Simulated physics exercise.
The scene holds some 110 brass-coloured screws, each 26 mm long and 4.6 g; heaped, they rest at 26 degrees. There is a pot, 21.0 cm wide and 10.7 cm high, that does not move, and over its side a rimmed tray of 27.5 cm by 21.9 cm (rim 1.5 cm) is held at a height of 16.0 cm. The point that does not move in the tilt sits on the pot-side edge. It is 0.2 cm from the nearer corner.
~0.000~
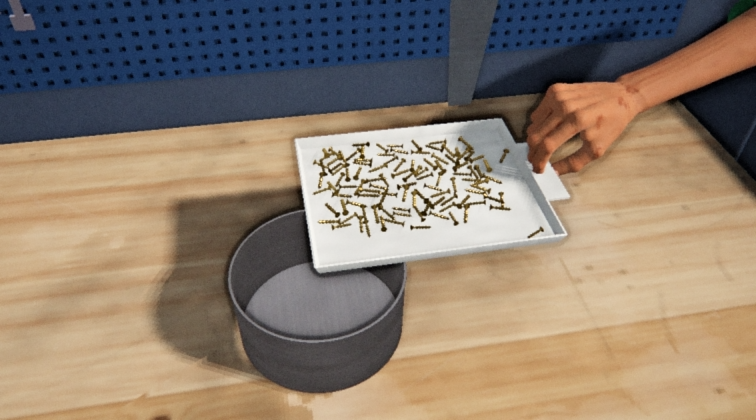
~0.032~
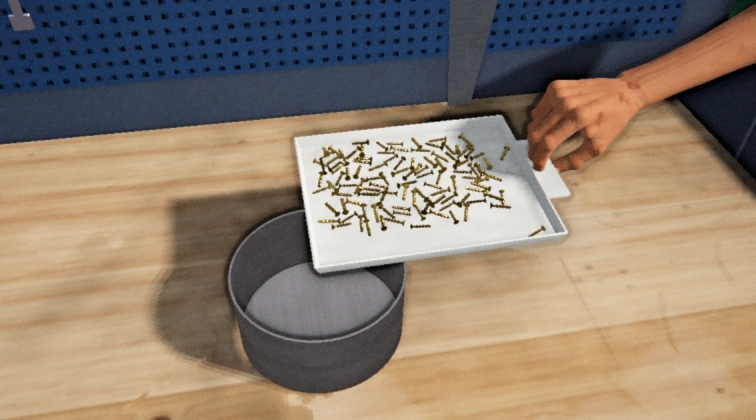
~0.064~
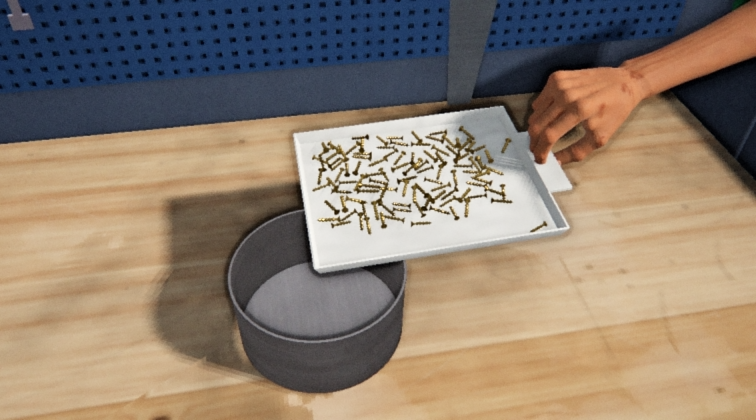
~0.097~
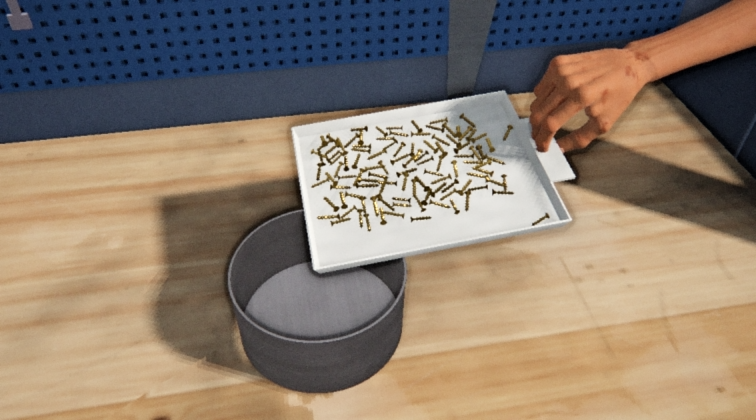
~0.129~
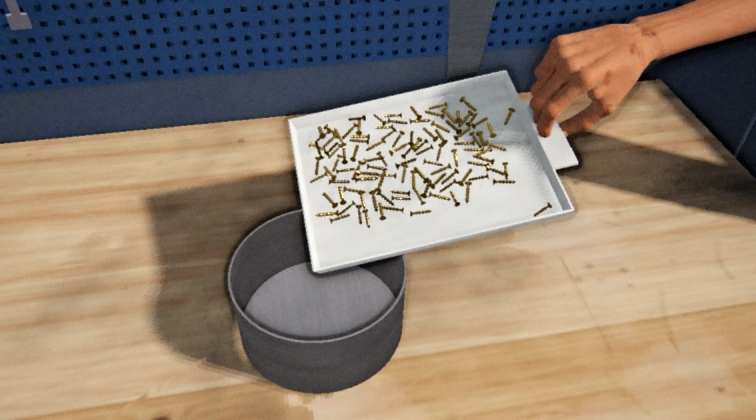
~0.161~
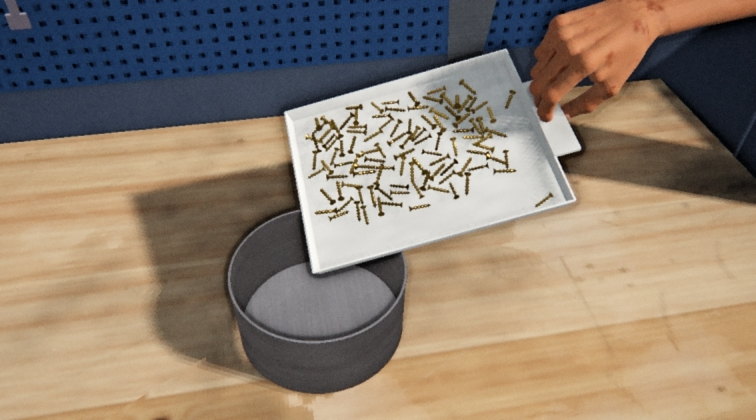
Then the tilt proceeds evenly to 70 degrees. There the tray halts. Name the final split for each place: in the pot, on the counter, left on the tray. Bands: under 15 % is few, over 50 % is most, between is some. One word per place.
Pot: Some, counter: Most, tray: Few.
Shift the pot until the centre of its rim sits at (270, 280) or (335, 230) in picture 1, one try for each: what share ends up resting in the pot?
Roughly 65 and 0 percent.
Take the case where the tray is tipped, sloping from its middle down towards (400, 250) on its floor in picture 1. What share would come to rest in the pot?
That comes to around 20 per cent.
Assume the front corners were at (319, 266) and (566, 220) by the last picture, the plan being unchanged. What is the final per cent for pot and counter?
In the pot: 30 per cent; on the counter: 60 per cent.
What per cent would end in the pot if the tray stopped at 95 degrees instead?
Then about 25 per cent.
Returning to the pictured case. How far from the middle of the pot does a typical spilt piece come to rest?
Distance: Around 20 cm.
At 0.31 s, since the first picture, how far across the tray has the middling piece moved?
Displacement on the tray: About 1 cm.
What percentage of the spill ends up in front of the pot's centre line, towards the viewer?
Share: Roughly 100 %.
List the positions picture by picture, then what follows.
Tray tilt 0 degrees, front corners at (319, 263) and (561, 232); middle of the pieces at (408, 185); pot at (318, 268), in the first picture.
Tray tilt 1 degrees, front corners at (319, 263) and (561, 230); middle of the pieces at (408, 183), in the second picture.
Tray tilt 3 degrees, front corners at (319, 264) and (563, 225), lowest corner left front; middle of the pieces at (408, 179), in the third picture.
Tray tilt 7 degrees, front corners at (318, 265) and (565, 217), lowest corner left front; middle of the pieces at (408, 172), in the fourth picture.
Tray tilt 13 degrees, front corners at (318, 266) and (567, 207), lowest corner left front; middle of the pieces at (407, 162), in the fifth picture.
Tray tilt 19 degrees, front corners at (317, 267) and (569, 197), lowest corner left front; middle of the pieces at (405, 153); pot at (318, 268). Its pace works out near 185 degrees a second, in the sixth picture.
After 0.31 s, tilt 47 degrees; the tray holds 100 %, the pot 0 %.
After 0.41 s, tilt 64 degrees; the tray holds 100 %, the pot 0 %.
After 0.64 s, tilt 70 degrees; the tray holds 5 %, the pot 25 %.
At rest (2.0 s), pot 35 %, counter 65 %, tray 0 %.
